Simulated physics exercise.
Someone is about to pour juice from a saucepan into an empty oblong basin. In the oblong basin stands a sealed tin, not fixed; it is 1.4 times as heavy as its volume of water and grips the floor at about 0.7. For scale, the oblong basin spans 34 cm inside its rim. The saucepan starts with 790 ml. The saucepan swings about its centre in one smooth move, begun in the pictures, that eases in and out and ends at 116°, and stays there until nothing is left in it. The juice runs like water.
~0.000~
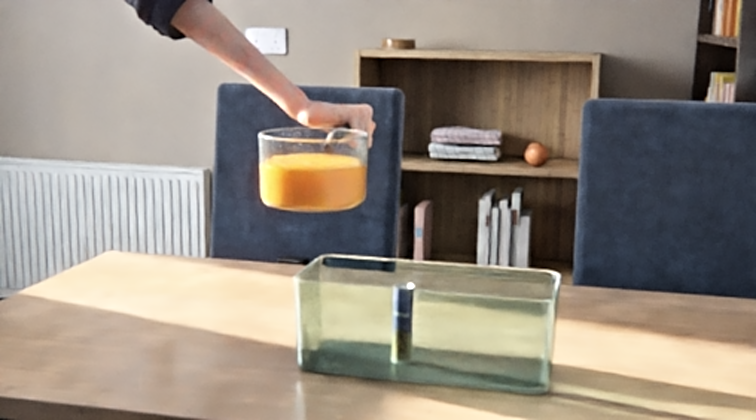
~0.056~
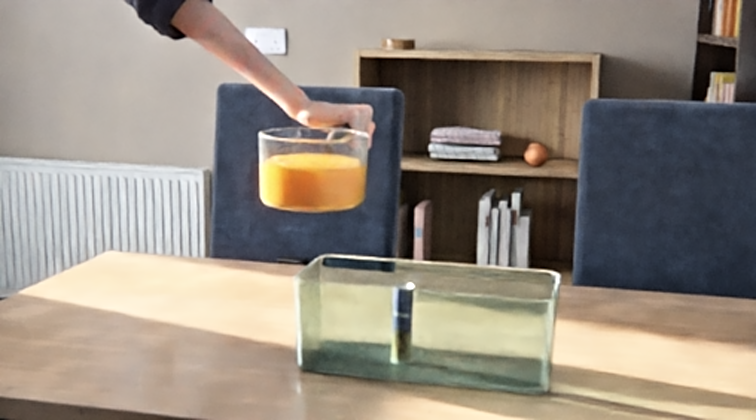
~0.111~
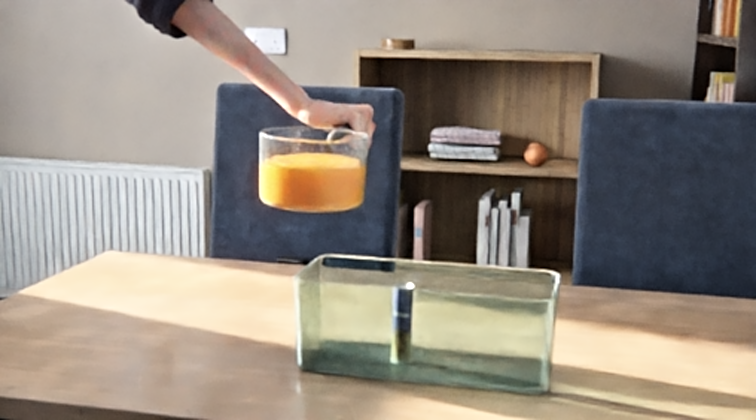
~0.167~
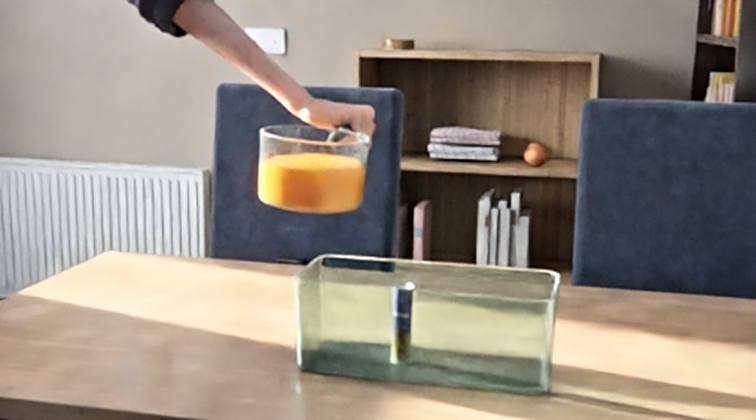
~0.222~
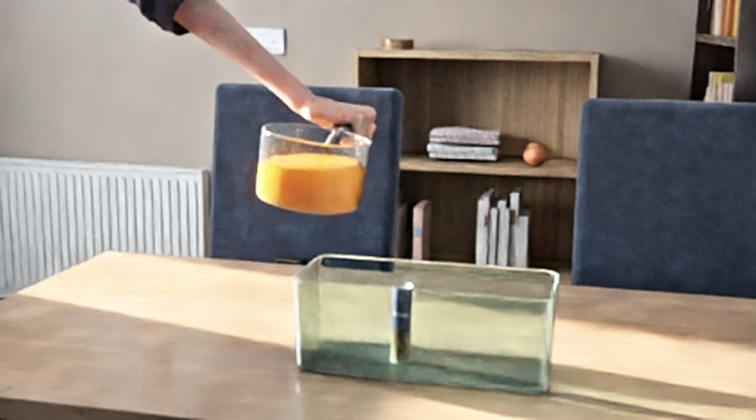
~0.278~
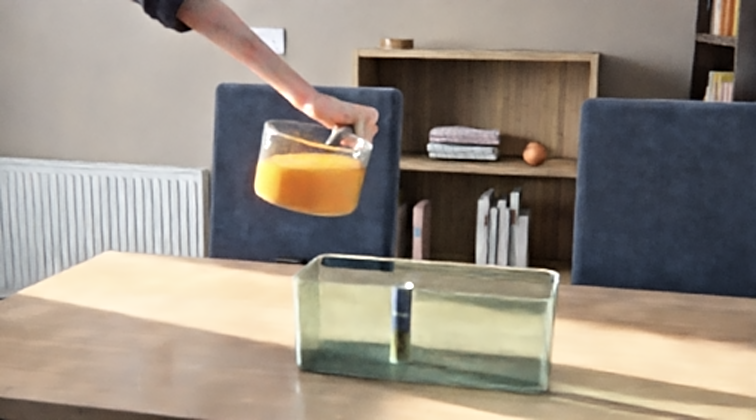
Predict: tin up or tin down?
It keeps standing.
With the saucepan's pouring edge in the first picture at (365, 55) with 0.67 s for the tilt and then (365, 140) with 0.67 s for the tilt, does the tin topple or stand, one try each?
First it topples; then it topples.
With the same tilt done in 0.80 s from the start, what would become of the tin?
The tin goes over.
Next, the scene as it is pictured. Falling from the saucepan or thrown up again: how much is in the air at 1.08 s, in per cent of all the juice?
Some 12 per cent.
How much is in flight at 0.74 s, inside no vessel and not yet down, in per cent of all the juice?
About 24 per cent.
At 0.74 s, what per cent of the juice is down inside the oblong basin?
Near 4 in a hundred.
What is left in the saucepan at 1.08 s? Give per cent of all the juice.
Some 12 per cent.
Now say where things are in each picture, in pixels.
In the first frame, tilt 0°; pouring edge (365, 138); surface from (268, 159) to (364, 164); the oblong basin's rim runs from (307, 268) to (558, 287); the tin's top is at (404, 290).
In the second frame, tilt 1°; pouring edge (366, 139); surface from (267, 159) to (364, 164).
In the third frame, tilt 2°; pouring edge (366, 140); surface from (267, 159) to (364, 164).
In the fourth frame, tilt 5°; pouring edge (367, 143); surface from (267, 160) to (364, 165).
In the fifth frame, tilt 8°; pouring edge (368, 146); surface from (266, 159) to (364, 164).
In the sixth frame, tilt 12°; pouring edge (369, 150); surface from (266, 159) to (365, 165).
By 0.74 s the tilt is 69° and 73 per cent is still to pour; the tin stands where it began.
By 1.08 s the tilt is 107° and 13 per cent is still to pour; the tin stands where it began.
By 1.43 s the tilt is 116° and 0 per cent is still to pour; the tin stands where it began.
By 1.81 s the tilt is 116° and 0 per cent is still to pour; the tin stands where it began.
At rest the tin stands where it began.
